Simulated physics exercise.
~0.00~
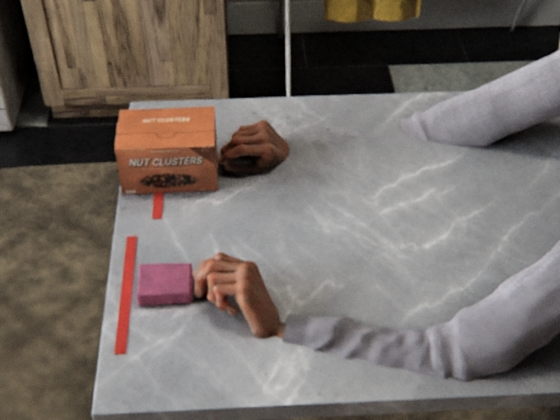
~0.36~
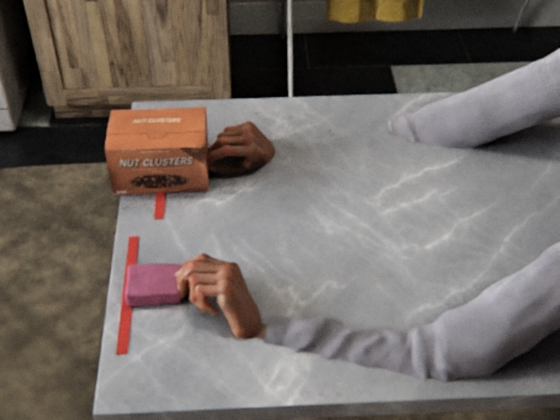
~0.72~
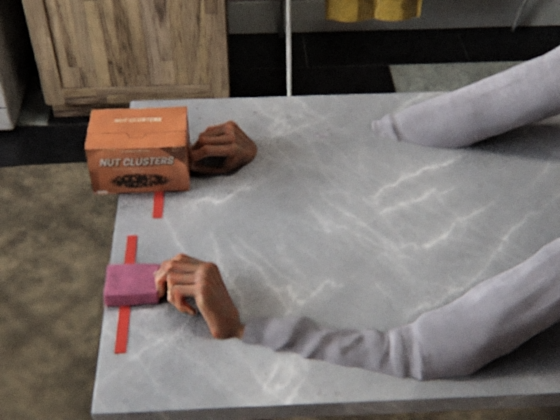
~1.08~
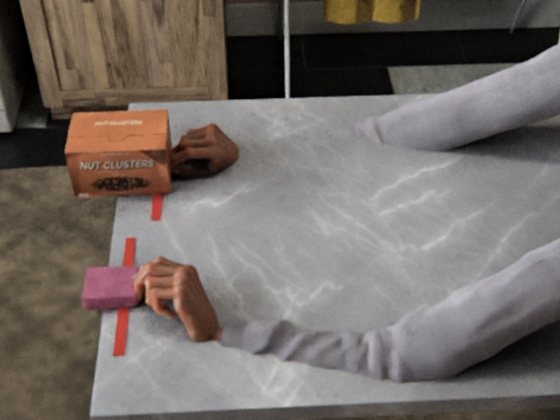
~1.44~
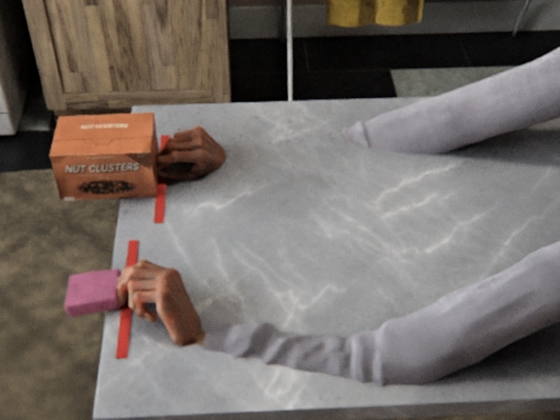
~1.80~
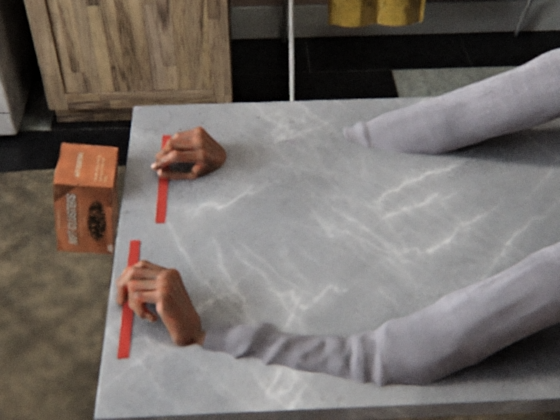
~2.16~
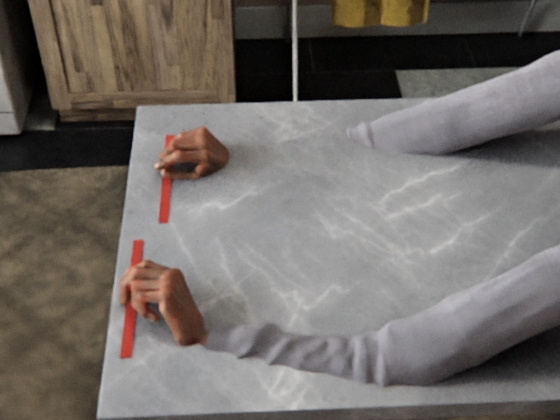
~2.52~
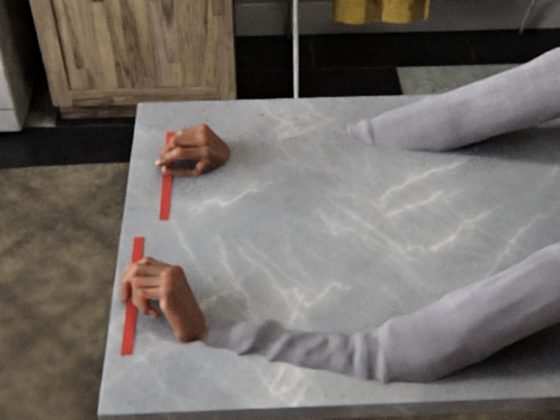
The clip opens on a pale marbled table where two hands in light grey sleeves rest behind an orange box labelled nut clusters and a smaller pink sponge, each near a strip of red tape. Both hands push left together, sliding the box and the sponge across the tape toward the table's left side. Soon the two objects jut out past the edge, and the sponge begins to tilt. As the fingers reach the tape, the box tips over and drops beside the table, while the sponge is already gone from view. Both have gone over the edge, and the hands stay still over the red strips on the otherwise empty tabletop.
